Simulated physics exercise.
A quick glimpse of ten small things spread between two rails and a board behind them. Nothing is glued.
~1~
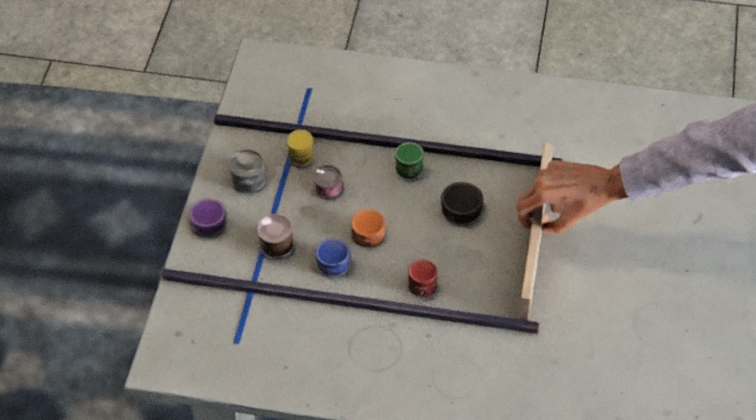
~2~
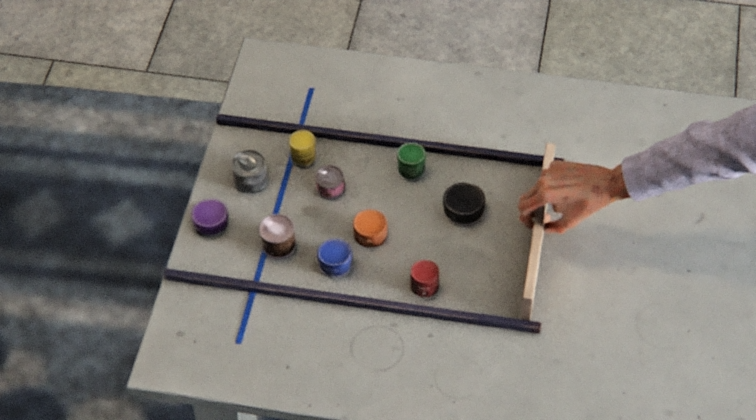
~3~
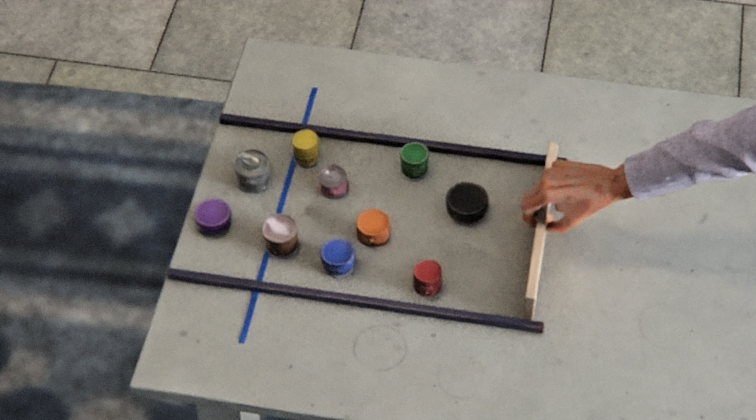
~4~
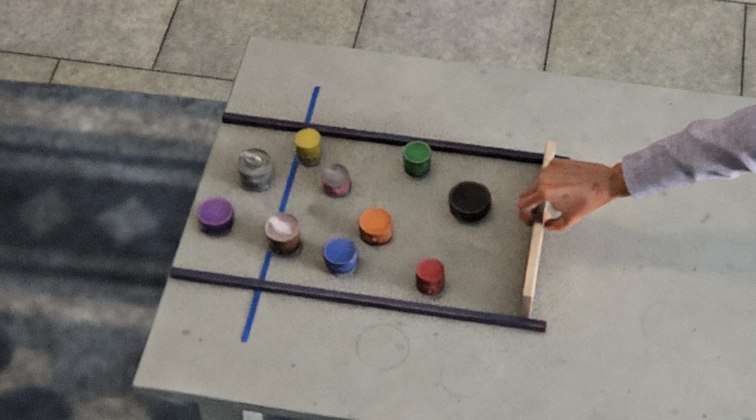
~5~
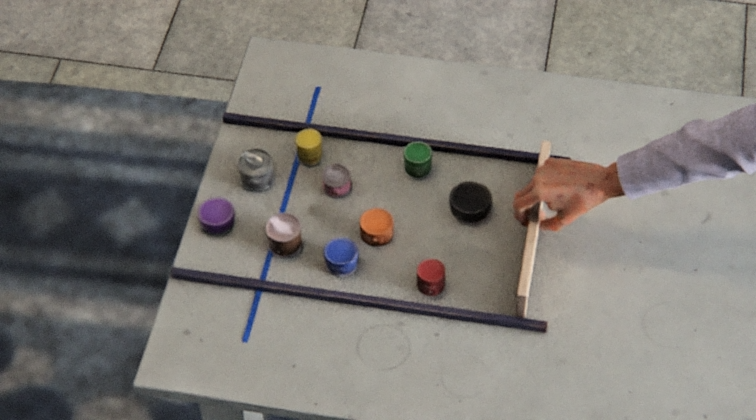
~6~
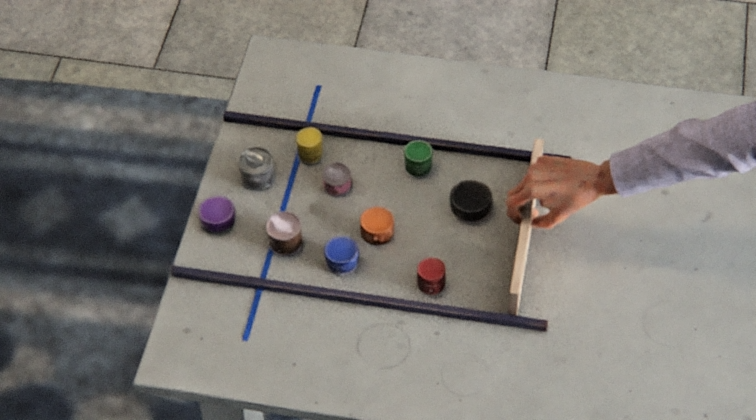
In this clip, small colored containers sit scattered between two dark rails on a gray table crossed by blue tape, staying in place as a hand holds a wooden board at the right, then slides it slightly left.
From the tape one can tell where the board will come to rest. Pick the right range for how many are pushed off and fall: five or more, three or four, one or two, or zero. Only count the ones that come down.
The right range is zero.
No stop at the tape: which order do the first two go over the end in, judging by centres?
The purple tin goes first, followed by the grey tin.
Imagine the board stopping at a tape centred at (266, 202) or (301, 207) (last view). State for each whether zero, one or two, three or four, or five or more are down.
Lab note - per position, in order: Just one or two; none at all.
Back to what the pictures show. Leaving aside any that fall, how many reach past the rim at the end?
The total here is 2.
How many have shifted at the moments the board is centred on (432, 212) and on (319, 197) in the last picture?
Well, it's 2 at the first one and 9 at the second.
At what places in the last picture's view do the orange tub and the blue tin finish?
You'll find the orange tub at roughly (265, 209) and the blue tin at roughly (256, 238).
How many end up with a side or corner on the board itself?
It's 5.
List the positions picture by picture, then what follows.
The first frame shows purple tin (208, 218); grey tin (248, 171); yellow tin (301, 149); board (536, 230); tape (275, 207).
The second frame shows grey tin (250, 171); red tub (425, 279).
The third frame shows yellow tin (306, 148); black tin (467, 204).
The fourth frame shows purple tin (216, 216); pink pot (336, 180).
The fifth frame shows grey tin (256, 170); board (533, 228).
The sixth frame shows purple tin (217, 215); grey tin (257, 169); yellow tin (310, 146); board (526, 225); tape (284, 204).
A little later, none off yet; purple tin at rest near (217, 215); grey tin at rest near (257, 169); yellow tin at rest near (310, 146).
Next, none off yet; purple tin at rest near (217, 215); grey tin moving near (250, 168); yellow tin moving near (301, 146).
When it is over, the number that fall off is zero.
